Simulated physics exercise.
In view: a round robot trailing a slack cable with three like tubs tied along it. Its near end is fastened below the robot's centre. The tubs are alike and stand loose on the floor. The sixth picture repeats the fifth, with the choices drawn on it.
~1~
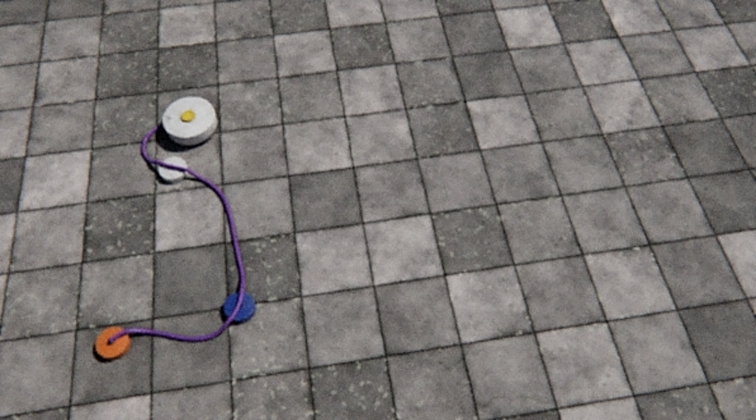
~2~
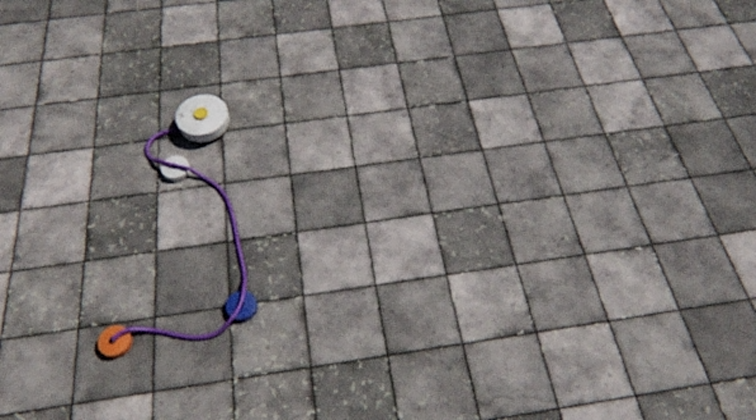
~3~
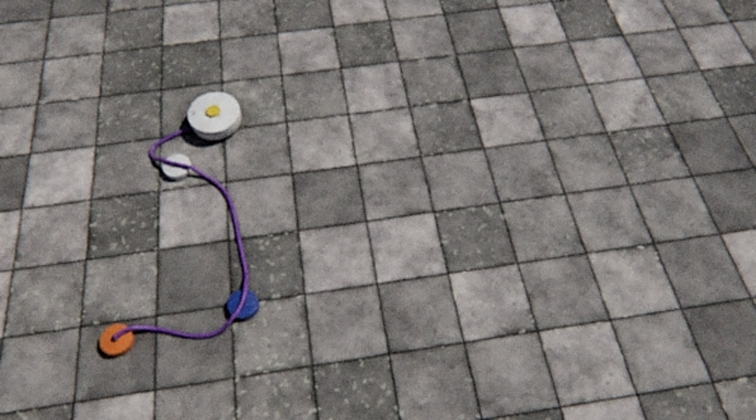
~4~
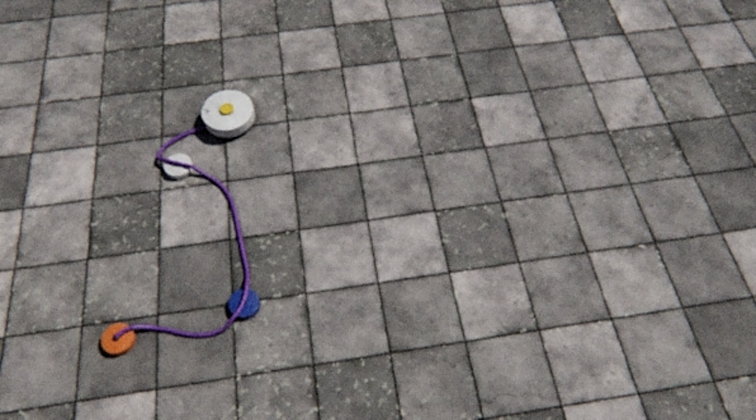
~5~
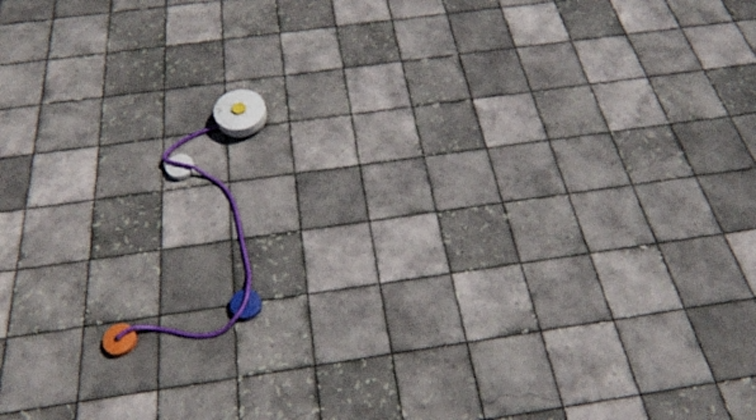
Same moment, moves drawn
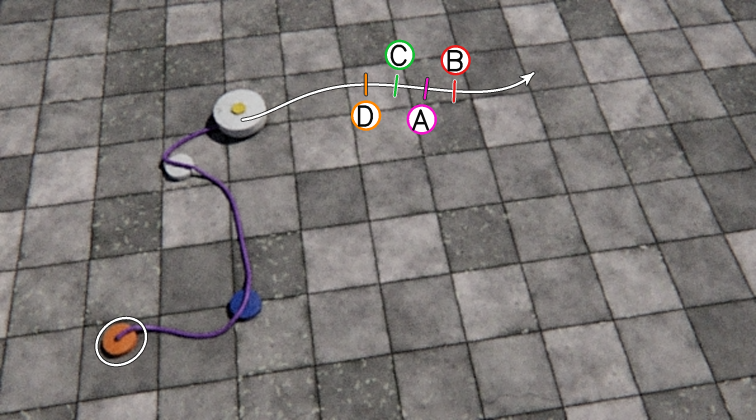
A round white robot with a yellow button on top slides slowly and steadily to the right across grey paving tiles, seen from above at an angle by a nearly still camera. Behind it trails a slack purple cord linking three small tubs, white near the robot, blue lower down and orange at lower left. The cord's upper loop opens out while the tubs barely shift.
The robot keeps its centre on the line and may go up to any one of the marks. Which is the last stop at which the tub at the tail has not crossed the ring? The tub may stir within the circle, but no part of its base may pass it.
It should halt at B.
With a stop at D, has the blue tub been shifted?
By then, no.
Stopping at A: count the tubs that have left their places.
Two.
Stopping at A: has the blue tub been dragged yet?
Yes.
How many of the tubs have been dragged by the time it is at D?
One.
On the marked copy, A at (426, 89); B at (454, 91); C at (396, 86); D at (366, 85); the ring at (121, 341); the route from (243, 120) via (390, 85) to (534, 73).
With B. Early on, robot (314, 87); orange tub (120, 340); blue tub (246, 304); white tub (222, 143).
Further on, robot (390, 79); orange tub (120, 340); blue tub (246, 299); white tub (305, 137).
At the end, robot (455, 85); orange tub (122, 338); blue tub (252, 273); white tub (367, 138); the ringed tub at the far end is still in its ring.
As for the rest, A is safe but short; C is safe but short; D is safe but short.
